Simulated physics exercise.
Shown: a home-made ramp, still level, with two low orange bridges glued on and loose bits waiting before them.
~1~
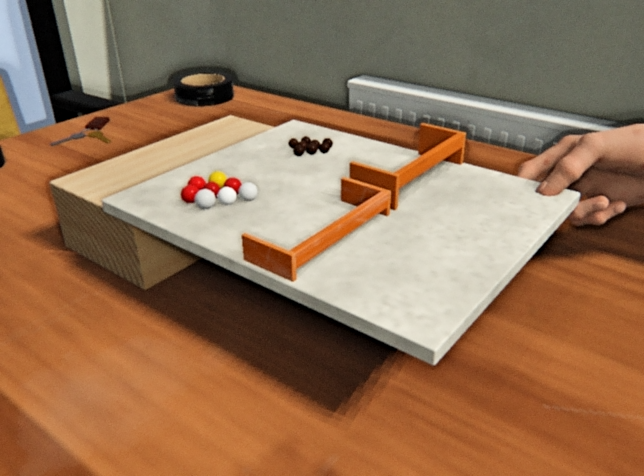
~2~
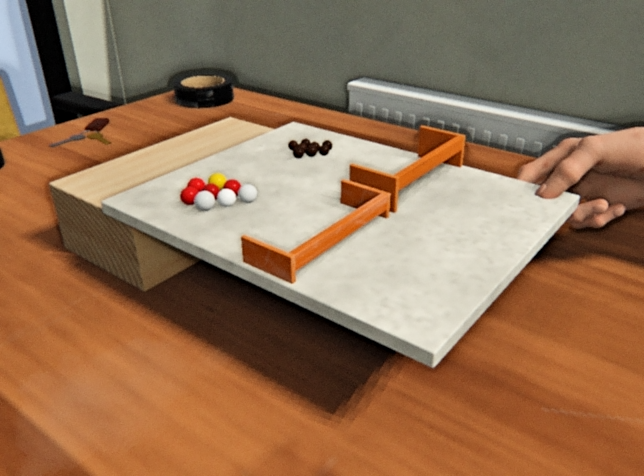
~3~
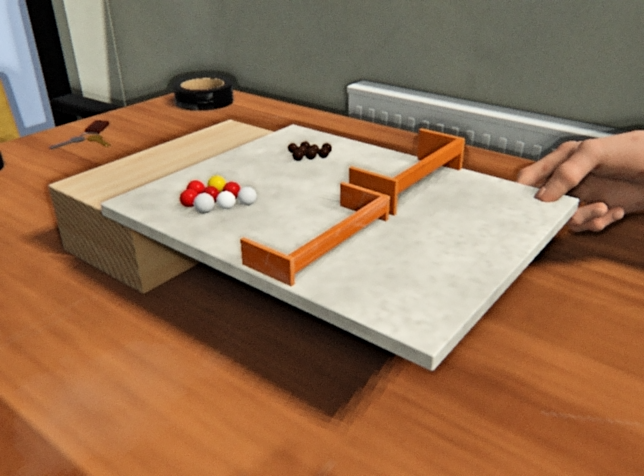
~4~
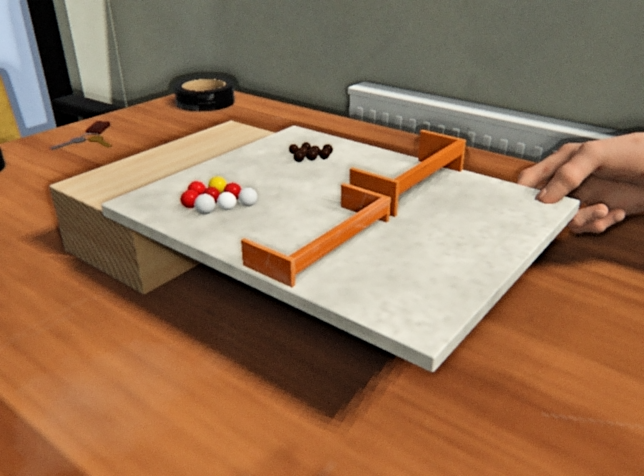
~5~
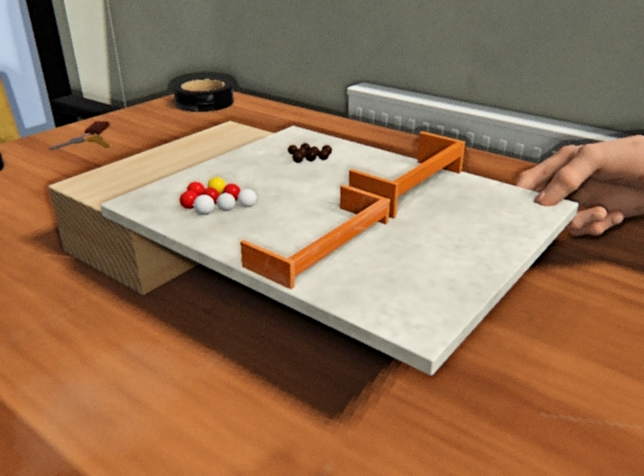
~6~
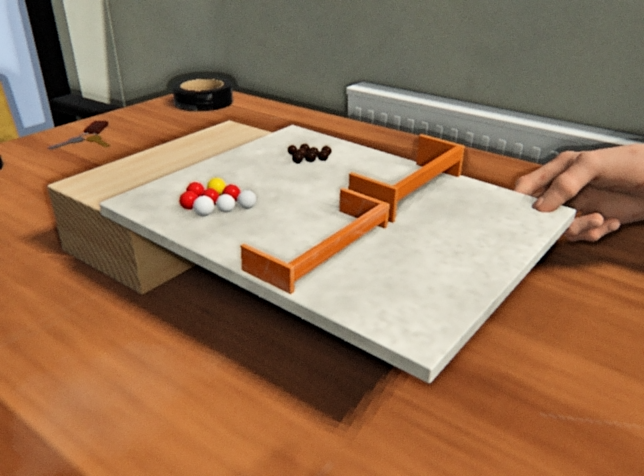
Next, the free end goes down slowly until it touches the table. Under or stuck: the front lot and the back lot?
So in the end, the front lot fails to pass, and as for the Back lot, it gets by.
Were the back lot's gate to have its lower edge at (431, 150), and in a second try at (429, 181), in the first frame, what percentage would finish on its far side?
Gate one: 100 per cent; gate two: 0 per cent.
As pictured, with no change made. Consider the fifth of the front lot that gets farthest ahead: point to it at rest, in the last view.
At about (325, 287).
Then, 0.47 s on from there, board sloping at 10°; front lot on its way down; back lot on its way down.
Then, 0.89 s on from there, board resting at 15°; front lot has reached its gate; back lot the whole lot past its gate.
In the end, board resting at 15°; front lot gathered behind its gate; back lot the whole lot past its gate.
